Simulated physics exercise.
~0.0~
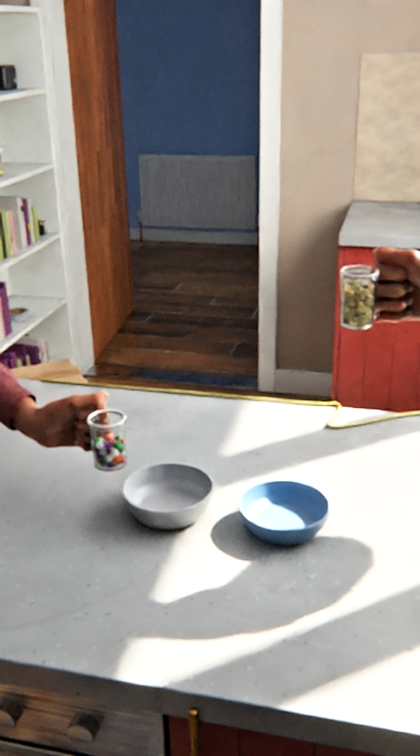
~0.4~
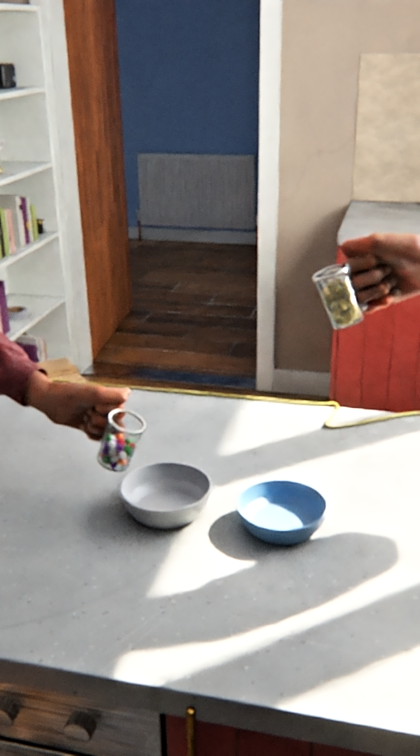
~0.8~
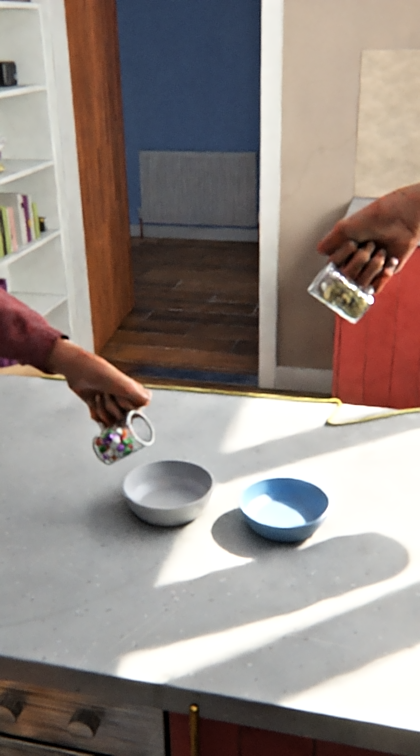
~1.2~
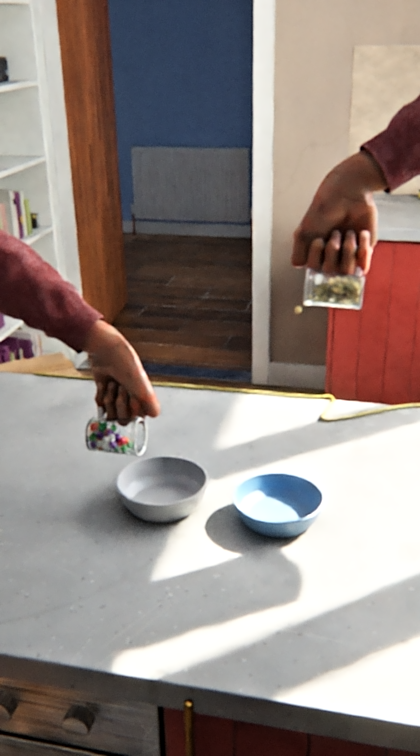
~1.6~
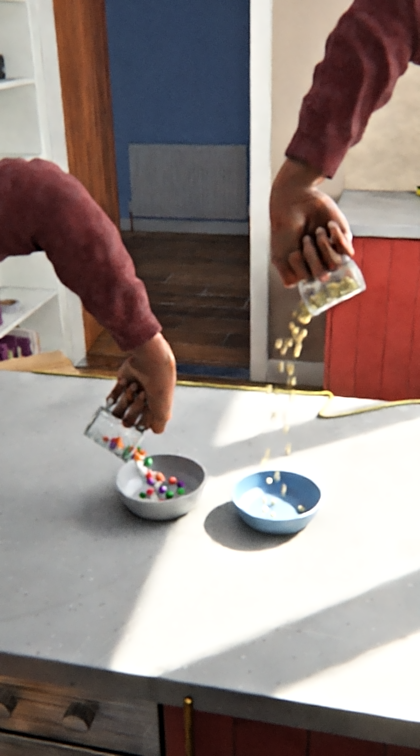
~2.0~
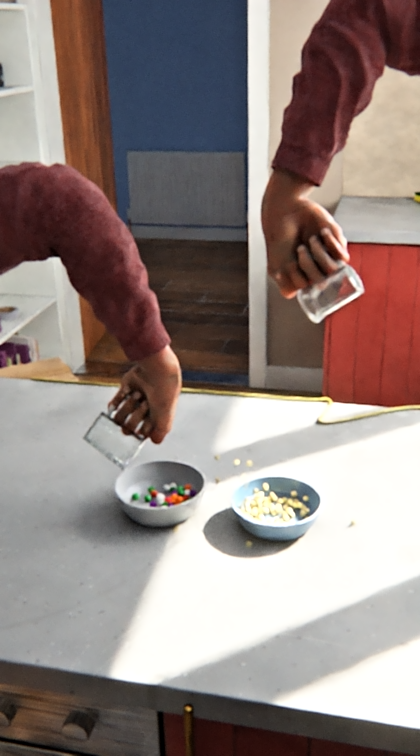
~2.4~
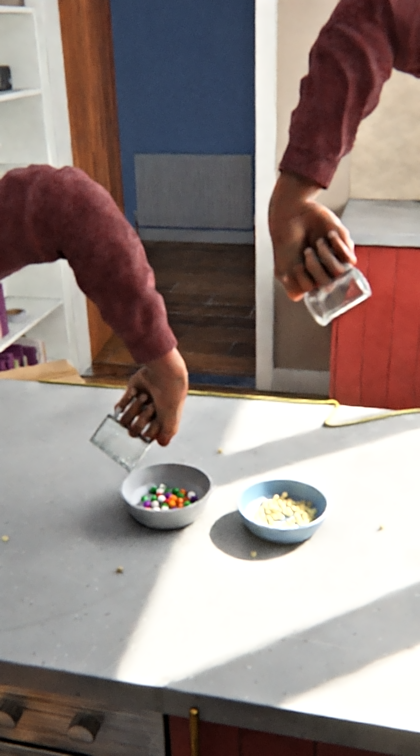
Two hands tipping glass cups of colourful beads and pale pieces into grey and blue bowls, a few pale ones scattering outside.
